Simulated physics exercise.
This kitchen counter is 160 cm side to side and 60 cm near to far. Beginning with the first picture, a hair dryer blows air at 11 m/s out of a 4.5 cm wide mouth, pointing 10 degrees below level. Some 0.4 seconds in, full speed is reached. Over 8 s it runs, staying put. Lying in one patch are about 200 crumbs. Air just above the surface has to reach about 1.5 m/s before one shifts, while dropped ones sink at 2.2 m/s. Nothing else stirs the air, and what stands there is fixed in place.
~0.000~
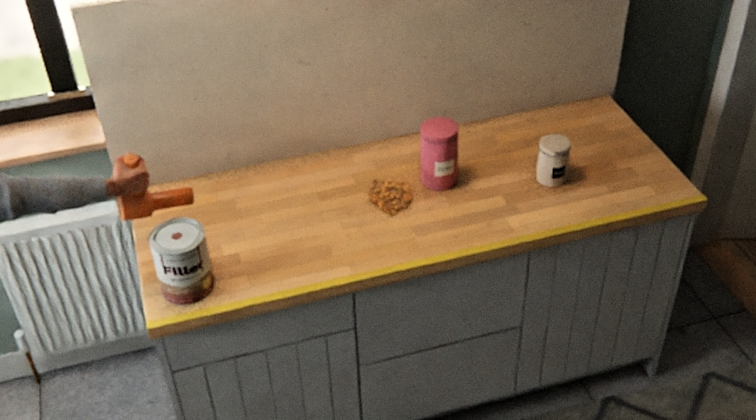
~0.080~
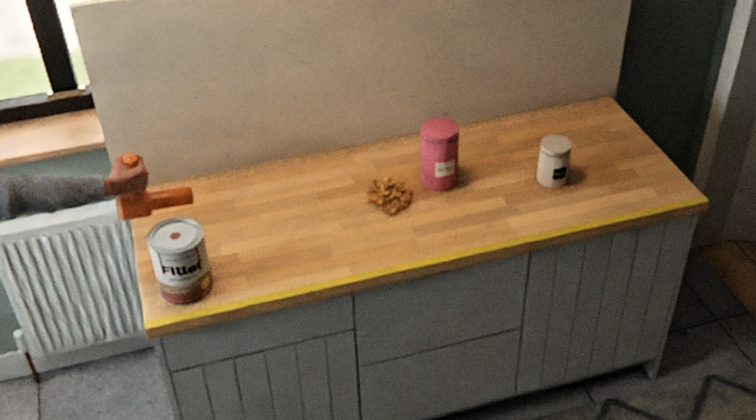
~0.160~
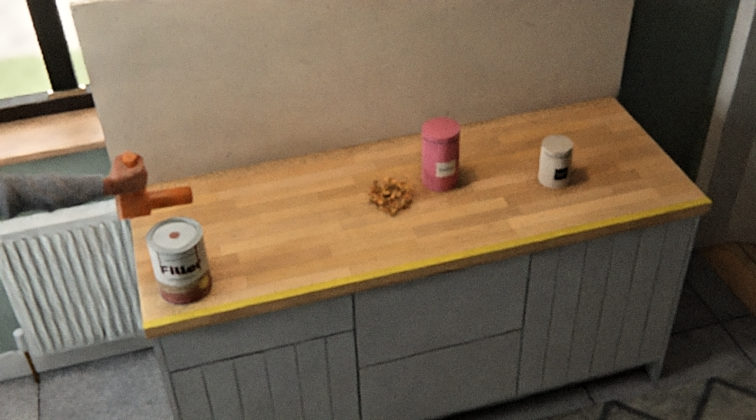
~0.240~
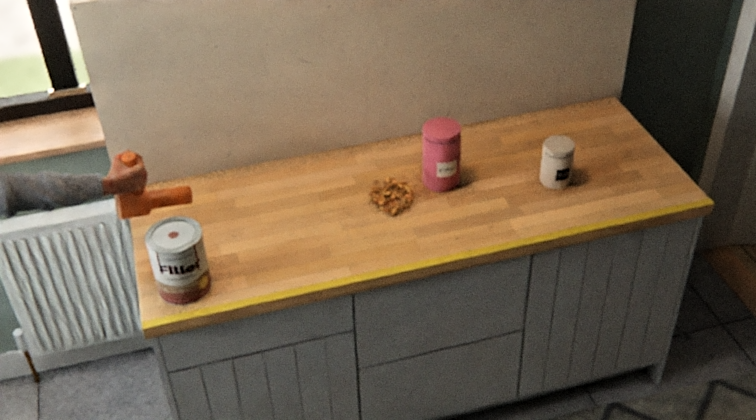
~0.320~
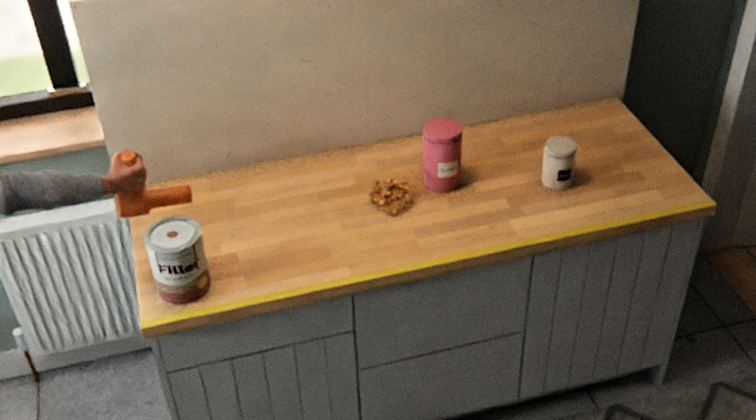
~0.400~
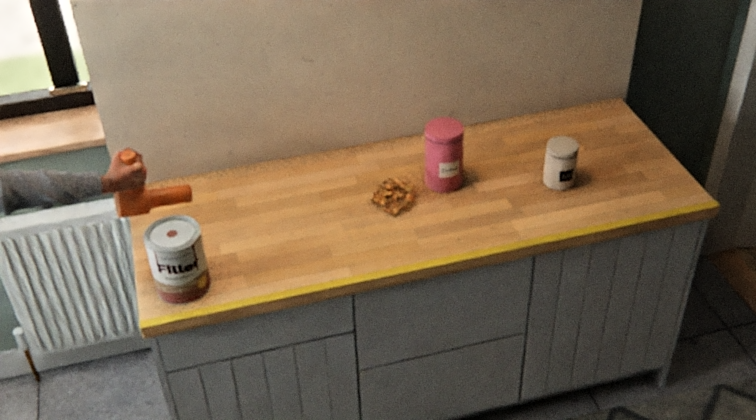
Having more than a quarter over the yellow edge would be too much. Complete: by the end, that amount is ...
Not reached.
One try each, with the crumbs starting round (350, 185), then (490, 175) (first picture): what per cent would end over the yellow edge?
0 %, 0 %.
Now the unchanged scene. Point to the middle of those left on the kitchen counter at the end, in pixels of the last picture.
The middle sits near pixel (471, 209).
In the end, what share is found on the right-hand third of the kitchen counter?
Share at the end: Close to 3 %.
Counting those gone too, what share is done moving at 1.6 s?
That works out to some 10 %.
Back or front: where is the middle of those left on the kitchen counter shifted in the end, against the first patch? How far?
It has moved to the near edge by around 10 cm.
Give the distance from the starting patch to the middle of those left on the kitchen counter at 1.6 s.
Measured offset: Approx. 15 cm.
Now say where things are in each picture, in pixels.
In the first picture, the middle of the crumbs is near (390, 194), none has stirred yet and the mouth of the hair dryer is at (192, 195).
In the second picture, the middle of the crumbs is near (390, 193), none has stirred yet and the yellow edge is centred on (446, 261).
In the third picture, the middle of the crumbs is near (391, 193), none has stirred yet, the top of a jar is at (441, 128) and the top of a jar is at (558, 143).
In the fourth picture, the middle of the crumbs is near (391, 193) and none has stirred yet.
In the fifth picture, the middle of the crumbs is near (392, 193) and none has stirred yet.
In the sixth picture, the middle of the crumbs is near (393, 194) and about 1 % have left their places.
After 1.6 s, 88 % are on the move or not yet settled, 0 % are over the yellow edge; the middle of those still in play is near (450, 204).
After 2.6 s, 79 % are on the move or not yet settled, 0 % are over the yellow edge; the middle of those still in play is near (456, 206).
After 4.4 s, 69 % are on the move or not yet settled, 0 % are over the yellow edge; the middle of those still in play is near (467, 209).
After 8.0 s, at the end, 0 % are over the yellow edge; the middle of those still in play is near (471, 209).
